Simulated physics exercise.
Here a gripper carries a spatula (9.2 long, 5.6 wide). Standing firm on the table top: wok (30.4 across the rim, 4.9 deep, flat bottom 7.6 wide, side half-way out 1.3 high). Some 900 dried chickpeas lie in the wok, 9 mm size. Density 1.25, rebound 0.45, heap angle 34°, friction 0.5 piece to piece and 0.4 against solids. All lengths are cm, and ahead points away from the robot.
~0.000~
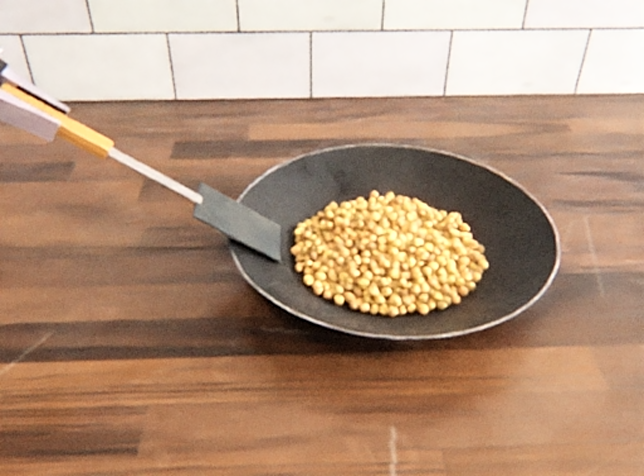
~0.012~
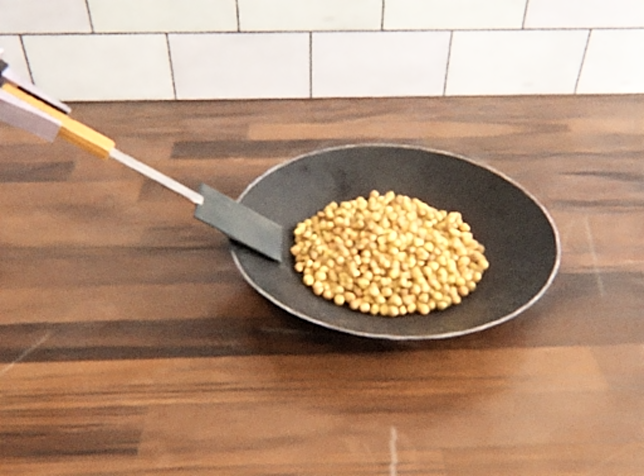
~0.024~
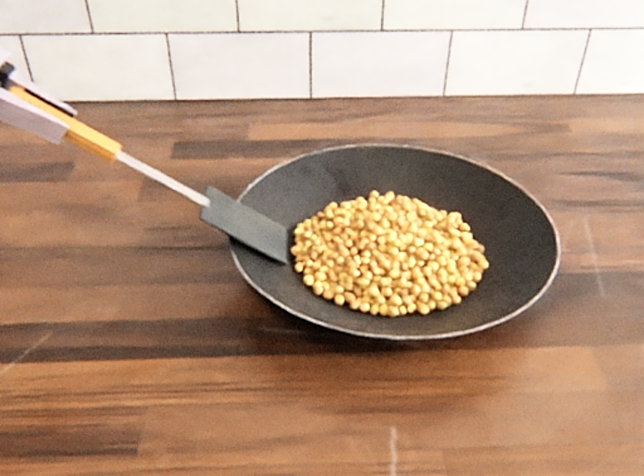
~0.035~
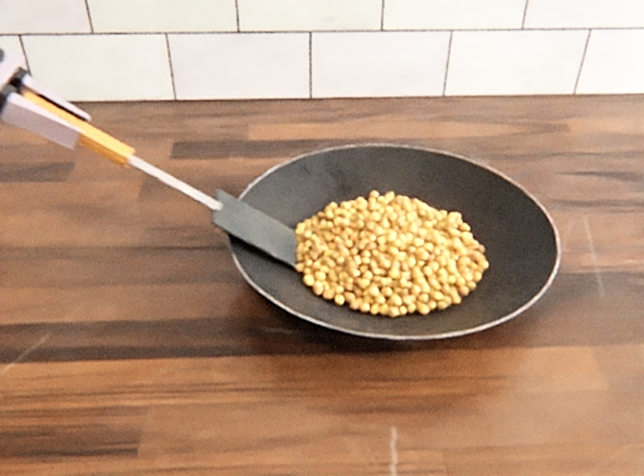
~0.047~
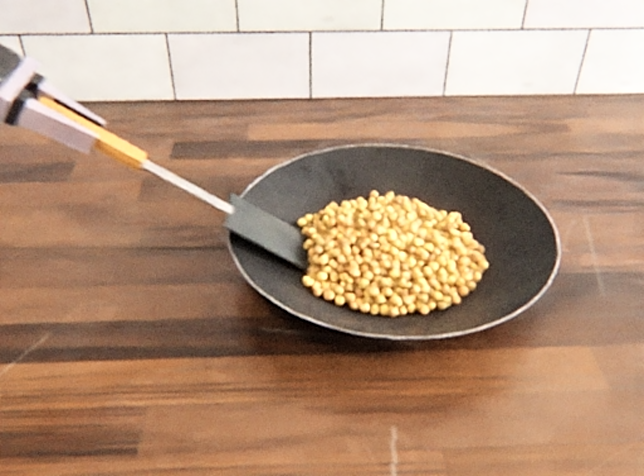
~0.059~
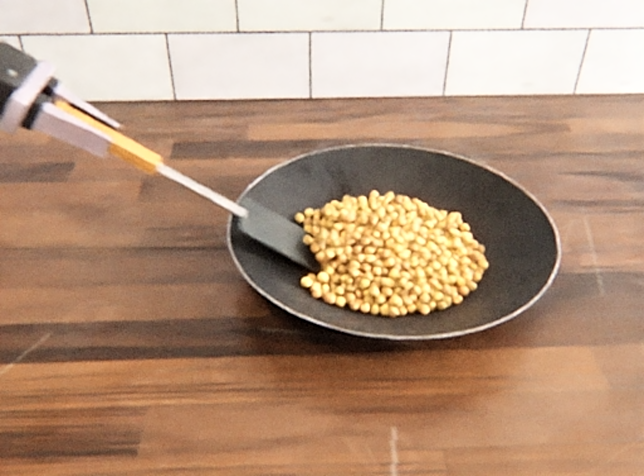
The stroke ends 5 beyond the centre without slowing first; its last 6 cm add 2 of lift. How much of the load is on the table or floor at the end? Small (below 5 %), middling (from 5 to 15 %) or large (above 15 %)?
On the table or floor the share is small, below 5 %.
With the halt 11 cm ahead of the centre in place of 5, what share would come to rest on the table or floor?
In that case some 20 per cent.
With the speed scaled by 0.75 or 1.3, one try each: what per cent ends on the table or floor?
About 0 and 5 per cent.
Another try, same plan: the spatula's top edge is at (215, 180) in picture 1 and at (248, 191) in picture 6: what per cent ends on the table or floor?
About 0 per cent.
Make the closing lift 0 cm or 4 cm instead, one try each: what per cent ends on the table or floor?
About 0 and 10 per cent.
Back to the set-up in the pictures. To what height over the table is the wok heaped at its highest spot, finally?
Roughly 5.5 cm.
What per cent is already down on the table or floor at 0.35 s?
Roughly 0 per cent.
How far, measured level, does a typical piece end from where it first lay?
Roughly 3 cm.
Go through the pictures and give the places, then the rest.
Spatula top edge at (196, 199), sloping 36°; upper third of the load around (389, 242), from x 295 to 485, top at y 195; 900 in the wok, in the first frame.
Spatula top edge at (197, 199), sloping 36°; upper third of the load around (389, 242), from x 295 to 485, top at y 195, in the second frame.
Spatula top edge at (203, 201), sloping 36°; upper third of the load around (389, 242), from x 295 to 485, top at y 195, in the third frame.
Spatula top edge at (214, 205), sloping 36°; upper third of the load around (389, 242), from x 300 to 485, top at y 195, in the fourth frame.
Spatula top edge at (227, 209), sloping 36°; upper third of the load around (387, 242), from x 300 to 485, top at y 195, in the fifth frame.
Spatula top edge at (241, 212), sloping 36°; upper third of the load around (385, 239), from x 300 to 485, top at y 195; 900 in the wok, in the sixth frame.
By 0.10 s, sloping 36°, highest piece 7 above the table; 900 in the wok.
By 0.14 s, sloping 36°, highest piece 7 above the table; 900 in the wok.
By 0.35 s, sloping 36°, highest piece 6 above the table; 897 in the wok, 1 on the table or floor, 2 on the blade or in flight.
By 1.40 s, sloping 36°, highest piece 5 above the table; 896 in the wok, 4 on the table or floor.
Final count, 896 in the wok, 4 on the table or floor. That is 0 % on the table or floor.
